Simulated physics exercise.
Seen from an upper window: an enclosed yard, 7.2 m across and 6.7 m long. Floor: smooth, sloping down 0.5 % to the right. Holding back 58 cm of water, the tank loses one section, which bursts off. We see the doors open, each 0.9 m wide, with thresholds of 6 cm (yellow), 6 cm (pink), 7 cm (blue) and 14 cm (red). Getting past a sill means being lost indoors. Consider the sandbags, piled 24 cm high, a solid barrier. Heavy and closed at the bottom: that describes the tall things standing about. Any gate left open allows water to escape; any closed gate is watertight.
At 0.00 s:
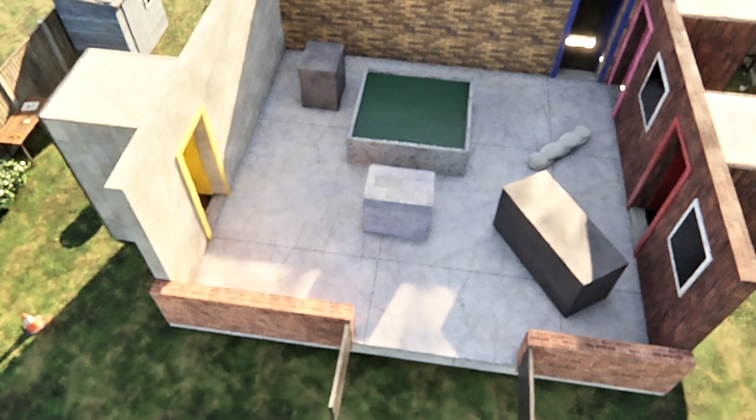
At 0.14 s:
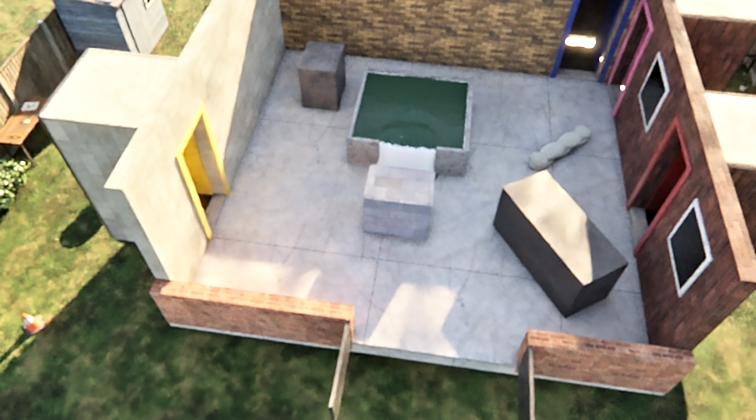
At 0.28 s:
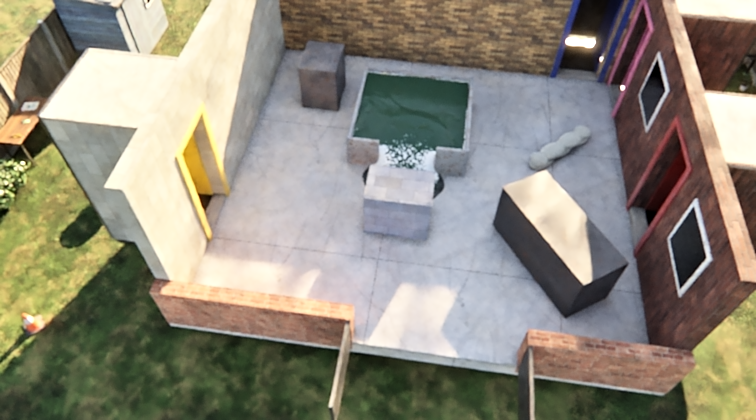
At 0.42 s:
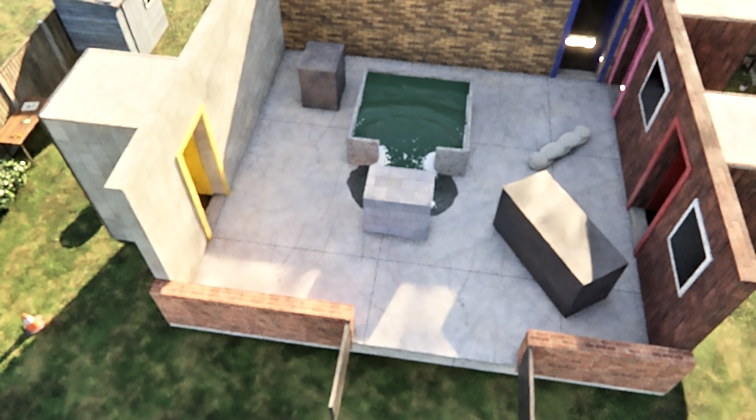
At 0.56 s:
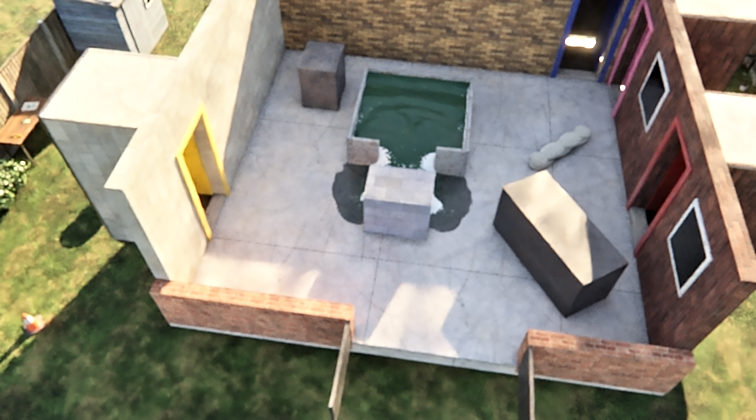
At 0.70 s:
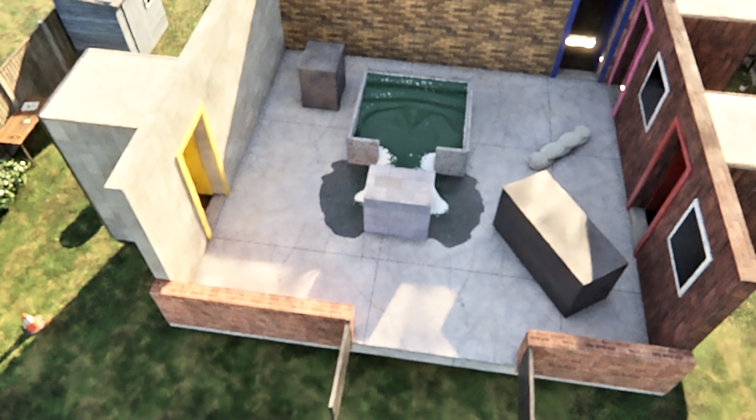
Green water bursts through the near side of a low, pale-walled tank in a walled concrete yard, seen from high above by a still camera. A grey block stands before the opening, with a darker box behind left, a large dark block and pale sandbags to the right, and a yellow-framed doorway at left. The water foams against the block, splits around both sides, and spreads in a widening dark patch.
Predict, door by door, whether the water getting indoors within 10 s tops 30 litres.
Prediction: At the yellow door it tops it; at the pink door it falls short; at the blue door it falls short; at the red door it falls short.
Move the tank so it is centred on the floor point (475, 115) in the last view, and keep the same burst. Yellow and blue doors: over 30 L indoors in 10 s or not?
Checking the limit: The yellow door is within it and the blue door is within it.
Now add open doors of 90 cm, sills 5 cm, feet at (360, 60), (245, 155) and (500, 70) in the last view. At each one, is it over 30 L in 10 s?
Check each in turn: The first fails, the second succeeds, the third fails.
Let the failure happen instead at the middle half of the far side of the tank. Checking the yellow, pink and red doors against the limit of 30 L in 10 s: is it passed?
Then yellow would come out on the low side, pink on the high side and red on the low side.
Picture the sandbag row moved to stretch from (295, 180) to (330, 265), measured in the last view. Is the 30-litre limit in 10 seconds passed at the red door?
After that, red comes out fine.
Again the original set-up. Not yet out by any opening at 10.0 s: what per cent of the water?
Near 90 in a hundred is still there.
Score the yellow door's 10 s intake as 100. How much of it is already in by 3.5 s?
It comes to about 60 per cent.
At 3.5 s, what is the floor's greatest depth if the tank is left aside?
About 28 cm.
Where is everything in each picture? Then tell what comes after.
The first picture shows still water, 58 cm deep, in the tank at (413, 110).
In the second picture, water pours out at (407, 161) and has run 0.6 m, to a hidden place; typically 6 cm deep outside, 58 cm at the tank's back.
In the third picture, water pours out at (406, 162) and has run 0.8 m, to a hidden place; typically 9 cm deep outside, 58 cm at the tank's back.
In the fourth picture, water pours out at (406, 162) and has run 1.2 m, to (363, 203); typically 10 cm deep outside, 58 cm at the tank's back.
In the fifth picture, the front is at (350, 217), 1.6 m from the gap at (407, 161); 1.9 m2 of floor is under water; 57 cm left at the back of the tank.
In the sixth picture, the front is at (340, 230), 1.9 m from the gap at (407, 161); 2.4 m2 of floor is under water; 52 cm left at the back of the tank.
After 1.4 s water covers 15 % of the floor and is deepest (46 cm) near (397, 197); yellow door not reached, pink door not reached, blue door not reached, red door not reached.
After 2.2 s water covers 40 % of the floor and is deepest (38 cm) near (397, 197); yellow door 11 cm at the sill, 9 L in, pink door not reached, blue door not reached, red door not reached.
After 3.5 s water covers 50 % of the floor and is deepest (28 cm) near (397, 197); yellow door 12 cm at the sill, 45 L in, pink door 3 cm at the sill, 0 L in, blue door not reached, red door 5 cm at the sill, 0 L in.
After 6.0 s water covers 80 % of the floor and is deepest (16 cm) near (397, 197); yellow door 9 cm at the sill, 68 L in, pink door 5 cm at the sill, 1 L in, blue door 8 cm at the sill, 7 L in, red door 4 cm at the sill, 0 L in.
After 10.0 s water covers 95 % of the floor and is deepest (11 cm) near (626, 366); yellow door 5 cm at the sill, 74 L in, pink door 6 cm at the sill, 7 L in, blue door 7 cm at the sill, 9 L in, red door 6 cm at the sill, 0 L in.
